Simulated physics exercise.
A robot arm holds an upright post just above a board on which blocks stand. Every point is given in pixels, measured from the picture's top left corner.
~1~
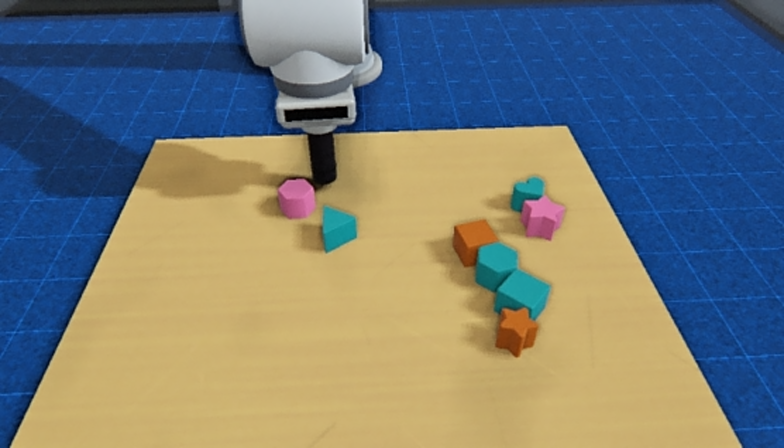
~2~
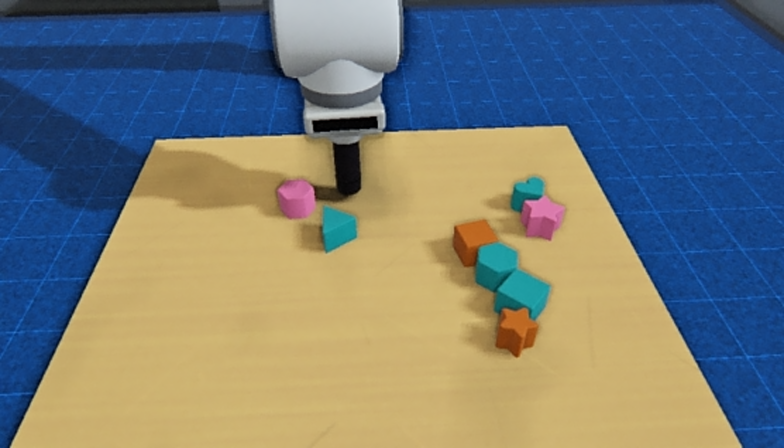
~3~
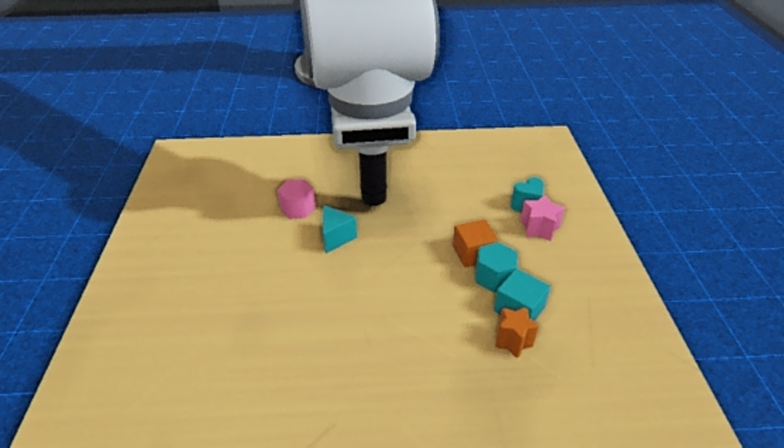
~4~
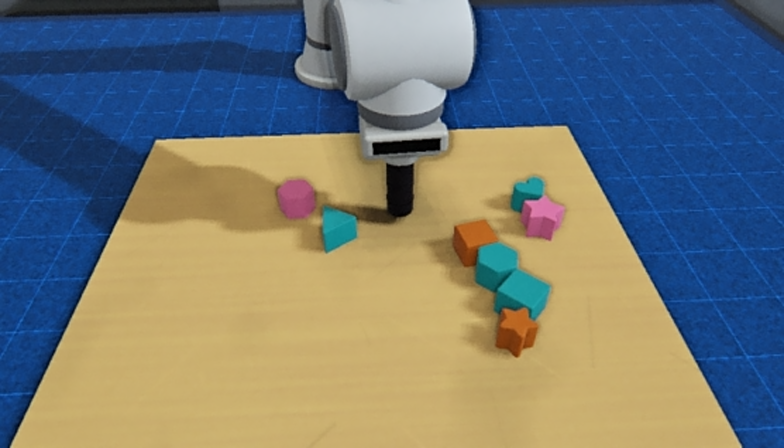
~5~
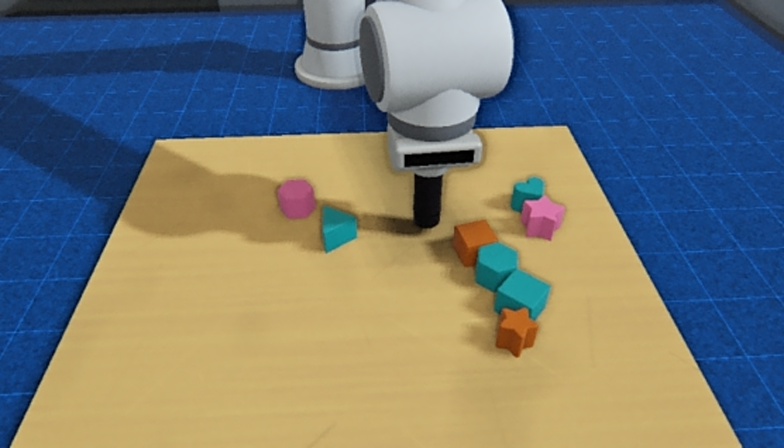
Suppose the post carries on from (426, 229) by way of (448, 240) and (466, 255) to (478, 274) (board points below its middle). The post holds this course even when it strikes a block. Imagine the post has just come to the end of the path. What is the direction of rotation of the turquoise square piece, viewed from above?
From overhead, the rotation is clockwise.
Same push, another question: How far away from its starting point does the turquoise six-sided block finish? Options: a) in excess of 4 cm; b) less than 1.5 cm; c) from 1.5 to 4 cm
My answer is option a.
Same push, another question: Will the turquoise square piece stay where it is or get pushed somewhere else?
Once the path ends, it is somewhere new.
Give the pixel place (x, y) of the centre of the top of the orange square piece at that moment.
For the centre of its top, I'd go with (514, 250).
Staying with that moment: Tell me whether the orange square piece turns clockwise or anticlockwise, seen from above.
Rotates counter-clockwise.
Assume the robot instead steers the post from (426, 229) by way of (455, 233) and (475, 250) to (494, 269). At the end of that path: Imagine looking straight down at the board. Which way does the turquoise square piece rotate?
It swings round clockwise.
What follows on the original path. Halfway along, post at (460, 239); orange square piece at (494, 240); turquoise six-sided block at (518, 263); orange star-shaped block at (517, 323); turquoise square piece at (535, 293), turned 25° clockwise.
At the end, post at (479, 265); orange square piece at (514, 250), turned 75° anticlockwise; turquoise six-sided block at (553, 271), turned 30° clockwise; orange star-shaped block at (516, 323); turquoise square piece at (548, 302), turned 50° clockwise.
